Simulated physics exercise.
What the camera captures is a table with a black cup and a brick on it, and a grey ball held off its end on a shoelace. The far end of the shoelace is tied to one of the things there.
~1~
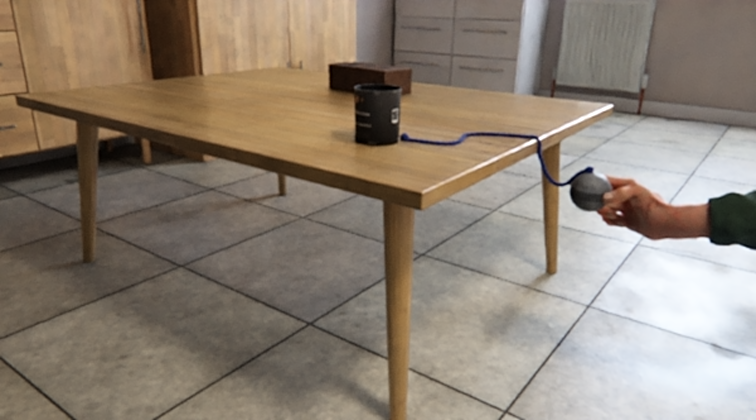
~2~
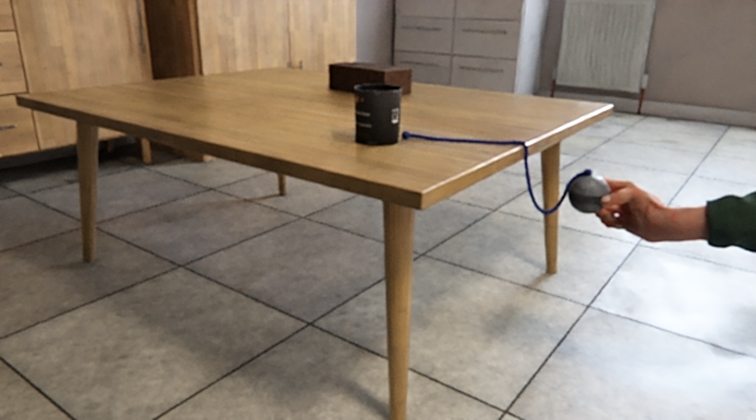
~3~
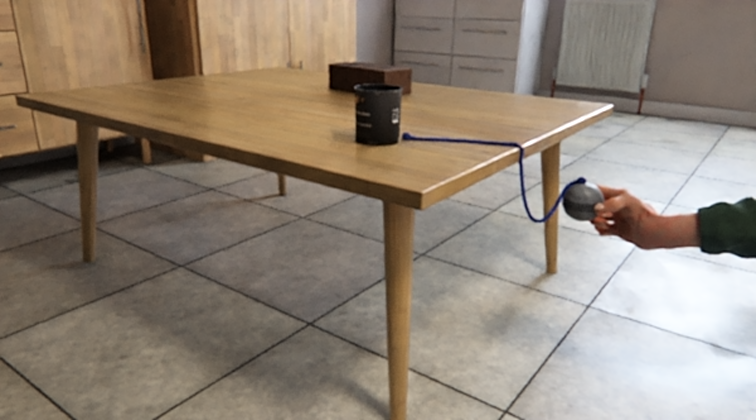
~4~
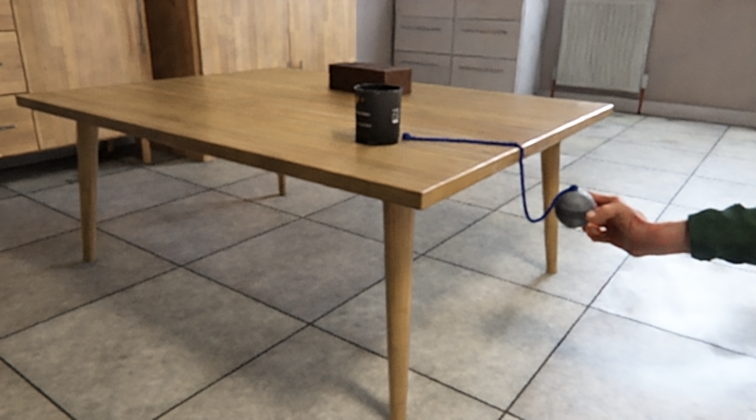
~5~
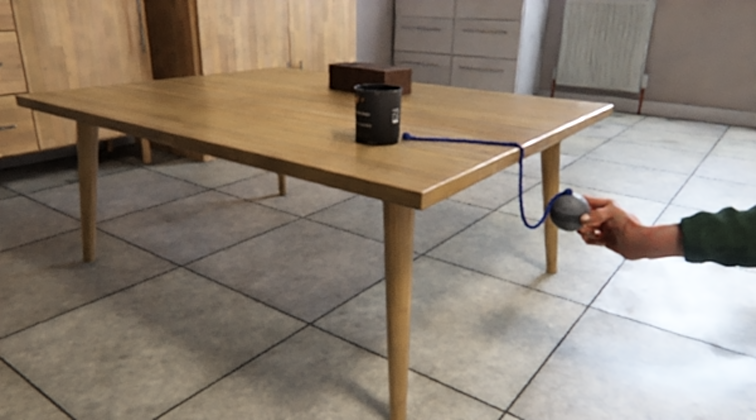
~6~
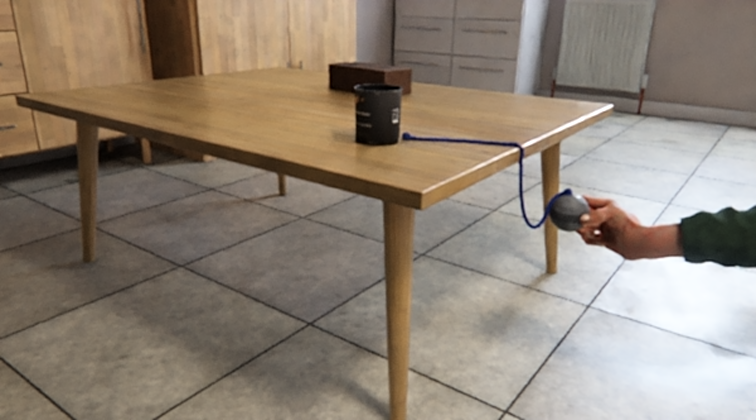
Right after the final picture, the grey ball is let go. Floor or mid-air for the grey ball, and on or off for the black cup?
The grey ball goes all the way down; the black cup is yanked off.
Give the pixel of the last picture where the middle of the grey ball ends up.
Roughly at (567, 354).
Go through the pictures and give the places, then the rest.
In the first picture, grey ball (590, 192); brick (369, 65); black cup (378, 87).
In the second picture, grey ball (588, 194).
In the third picture, grey ball (583, 202).
In the fourth picture, grey ball (575, 209); shoelace through (469, 142) (522, 166).
In the fifth picture, grey ball (570, 212); shoelace through (469, 142) (521, 166).
In the sixth picture, grey ball (569, 212); brick (369, 65); black cup (379, 87); shoelace tied to the cup, with little slack.
Then, 0.40 s past the final frame, ball on the floor near (538, 349); brick still; cup over the edge.
Then, 0.74 s past the final frame, ball on the floor near (540, 354); brick still; cup down on the floor.
When it is over, ball on the floor near (567, 354); brick still; cup down on the floor. The grey ball drops all the way and the black cup is dragged off.
